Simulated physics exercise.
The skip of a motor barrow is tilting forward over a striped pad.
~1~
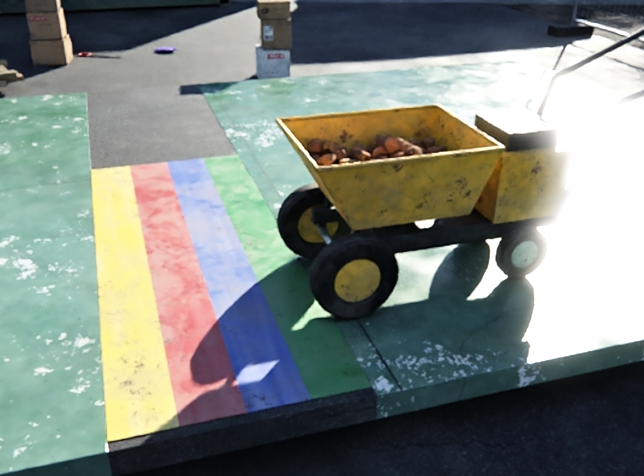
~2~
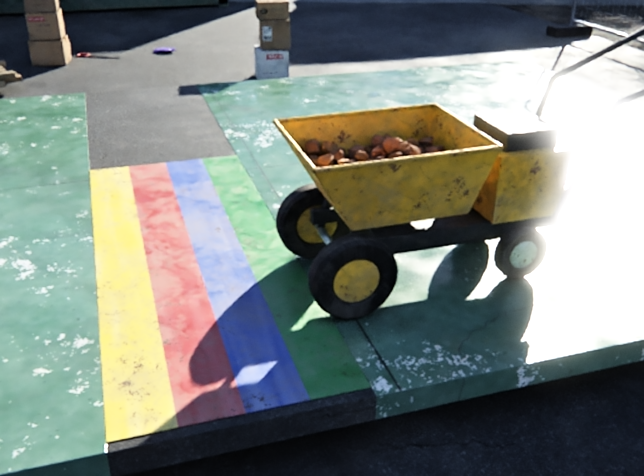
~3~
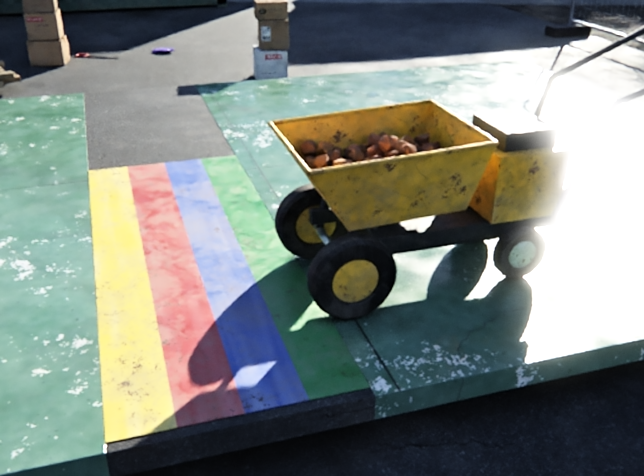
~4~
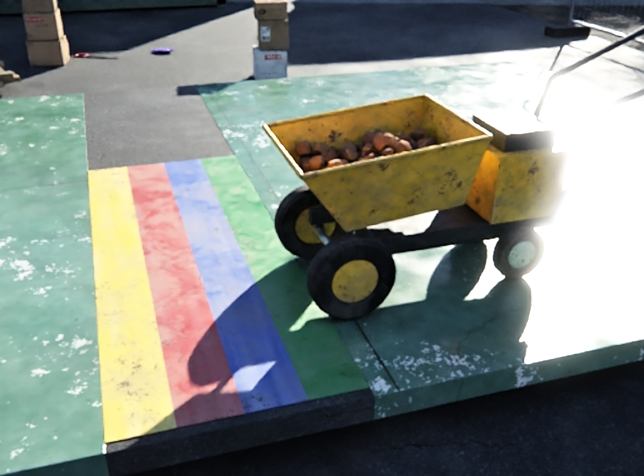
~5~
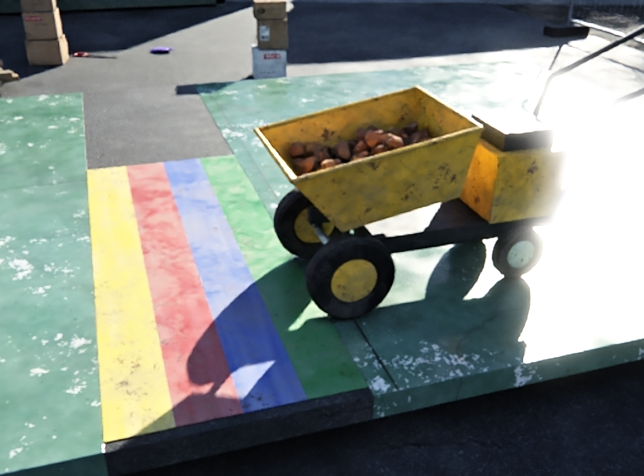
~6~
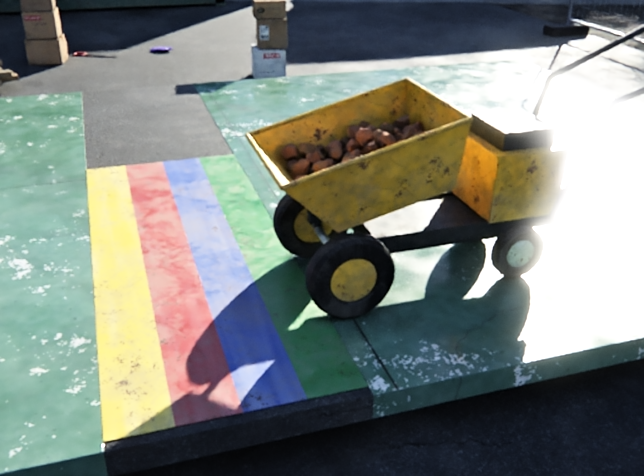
On a sunlit paved yard, a yellow motor barrow loaded with brown clods stands beside a pad striped yellow, red, blue and green; its skip starts level, then tilts slightly forward to the left, its rear end rising.
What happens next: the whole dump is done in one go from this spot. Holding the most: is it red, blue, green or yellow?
It's red.
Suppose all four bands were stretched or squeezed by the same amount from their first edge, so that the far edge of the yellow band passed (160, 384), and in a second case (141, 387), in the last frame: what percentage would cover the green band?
Near 0 and 0 in a hundred.
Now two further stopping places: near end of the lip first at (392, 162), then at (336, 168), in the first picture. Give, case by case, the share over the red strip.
Estimates: 10 %, 30 %.
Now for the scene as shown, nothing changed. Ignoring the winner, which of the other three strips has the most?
Behind the top strip comes the yellow strip.
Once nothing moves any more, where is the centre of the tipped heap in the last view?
Somewhere close to (171, 302) in the last picture.
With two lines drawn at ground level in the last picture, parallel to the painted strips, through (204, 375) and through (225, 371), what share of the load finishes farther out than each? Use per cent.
Some 40 and some 60 per cent, respectively.
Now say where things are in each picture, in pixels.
Lip of the skip (317, 170), level; top of the load (399, 159), clay clods; green strip (320, 349); blue strip (262, 360); red strip (201, 372); yellow strip (137, 383), in the first picture.
Lip of the skip (315, 171), level; top of the load (397, 159), in the second picture.
Lip of the skip (309, 173), tipped barely; top of the load (393, 157), in the third picture.
Lip of the skip (302, 177), tipped a little; top of the load (395, 146), in the fourth picture.
Lip of the skip (293, 182), tipped a little; top of the load (407, 155), in the fifth picture.
Lip of the skip (282, 188), tipped a little; top of the load (398, 139); green strip (316, 349); blue strip (258, 360); red strip (197, 371); yellow strip (133, 383), in the sixth picture.
Just after the last frame, skip tipped steeply; every one in the skip.
A moment on, skip tipped right over; almost all in the skip; just a few over the red strip.
Further on, skip tipped right over; roughly half in the skip; just a few over the blue strip; roughly a third over the red strip; about a tenth over the yellow strip; just a few off the paint.
When it is over, skip tipped right over; roughly a third in the skip; not one over the green strip; about a tenth over the blue strip; roughly a third over the red strip; roughly a quarter over the yellow strip; about a tenth off the paint.
